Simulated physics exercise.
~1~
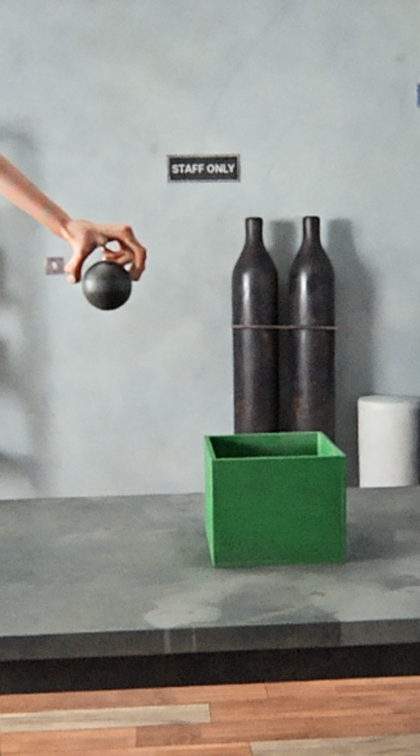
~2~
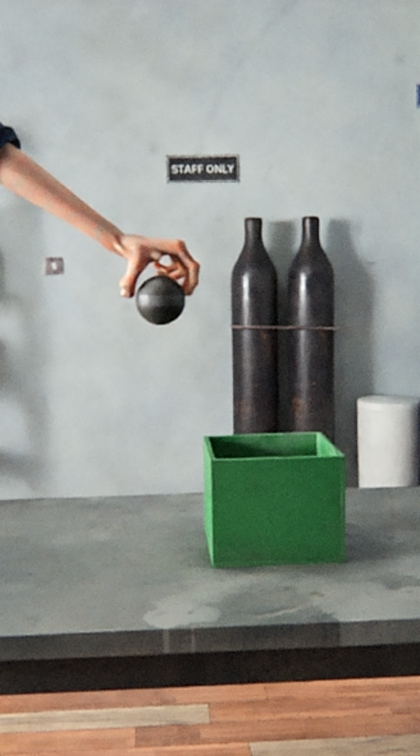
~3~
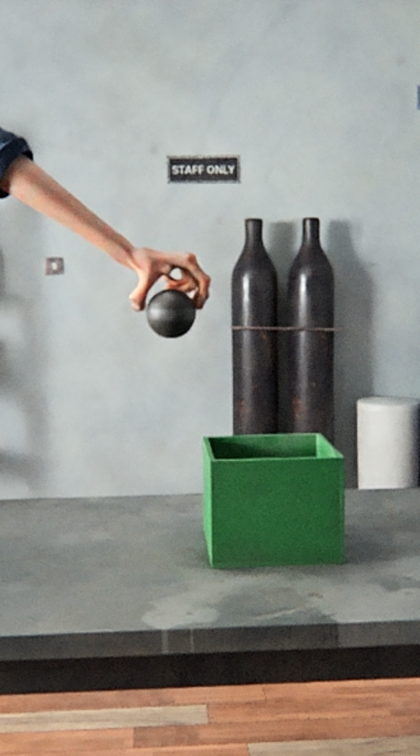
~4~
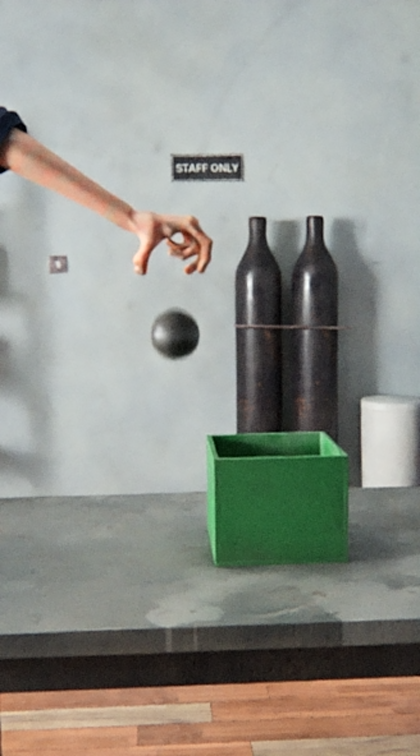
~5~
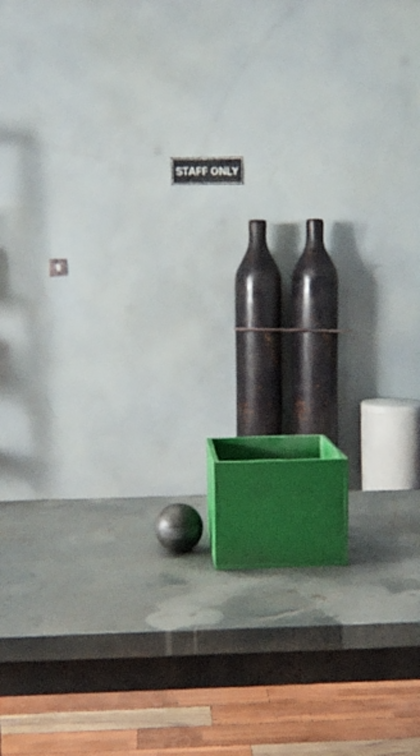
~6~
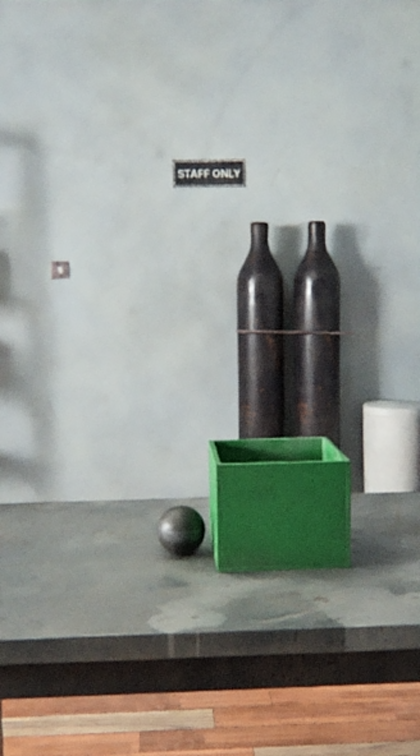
Above a grey table, a hand drops a black ball, which lands beside the green box.
